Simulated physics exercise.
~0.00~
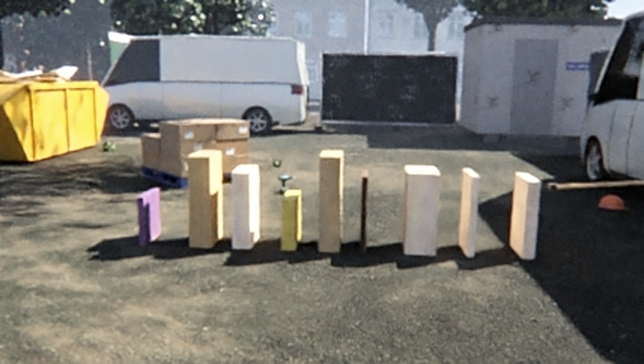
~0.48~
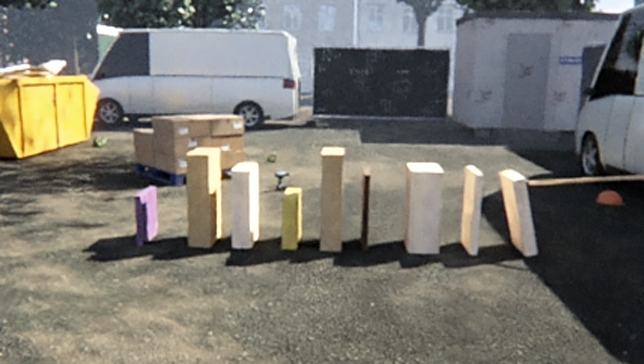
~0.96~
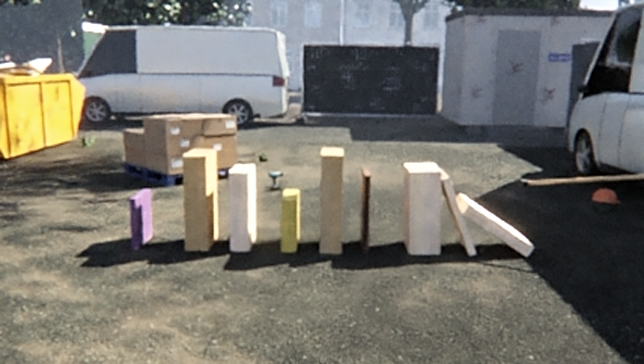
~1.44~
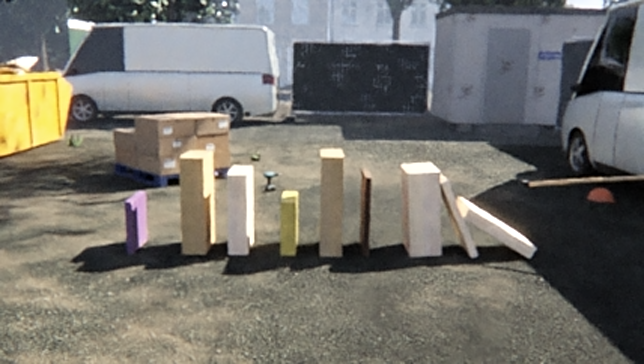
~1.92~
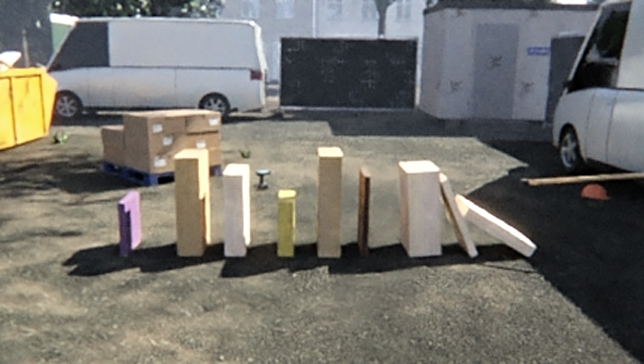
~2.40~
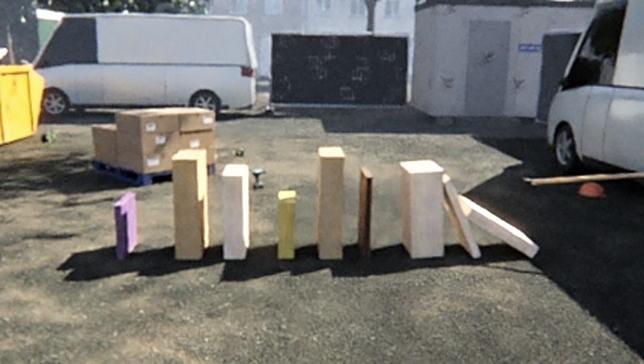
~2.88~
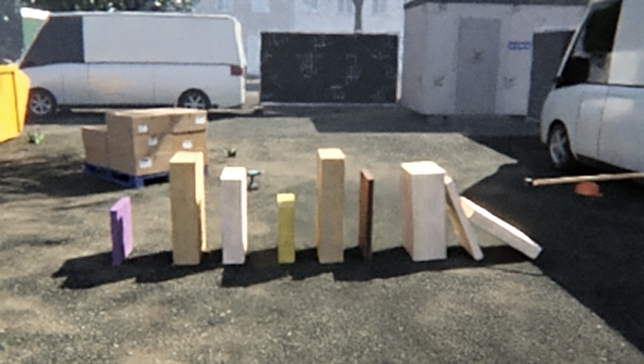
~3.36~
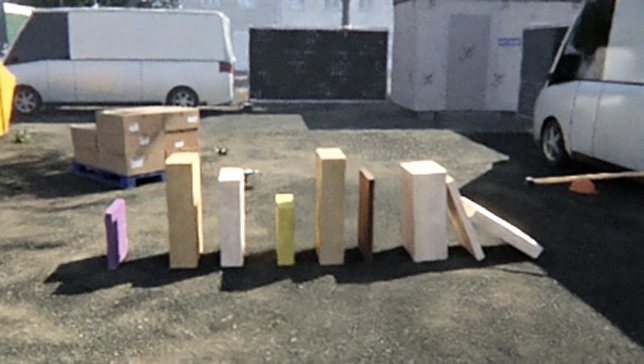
The board at the right end of a row of upright boards in a yard tips left, knocks its neighbour into a lean against the thick pale board, and slides down to rest slanted against it, while the others, including the purple and yellow ones, stay standing.
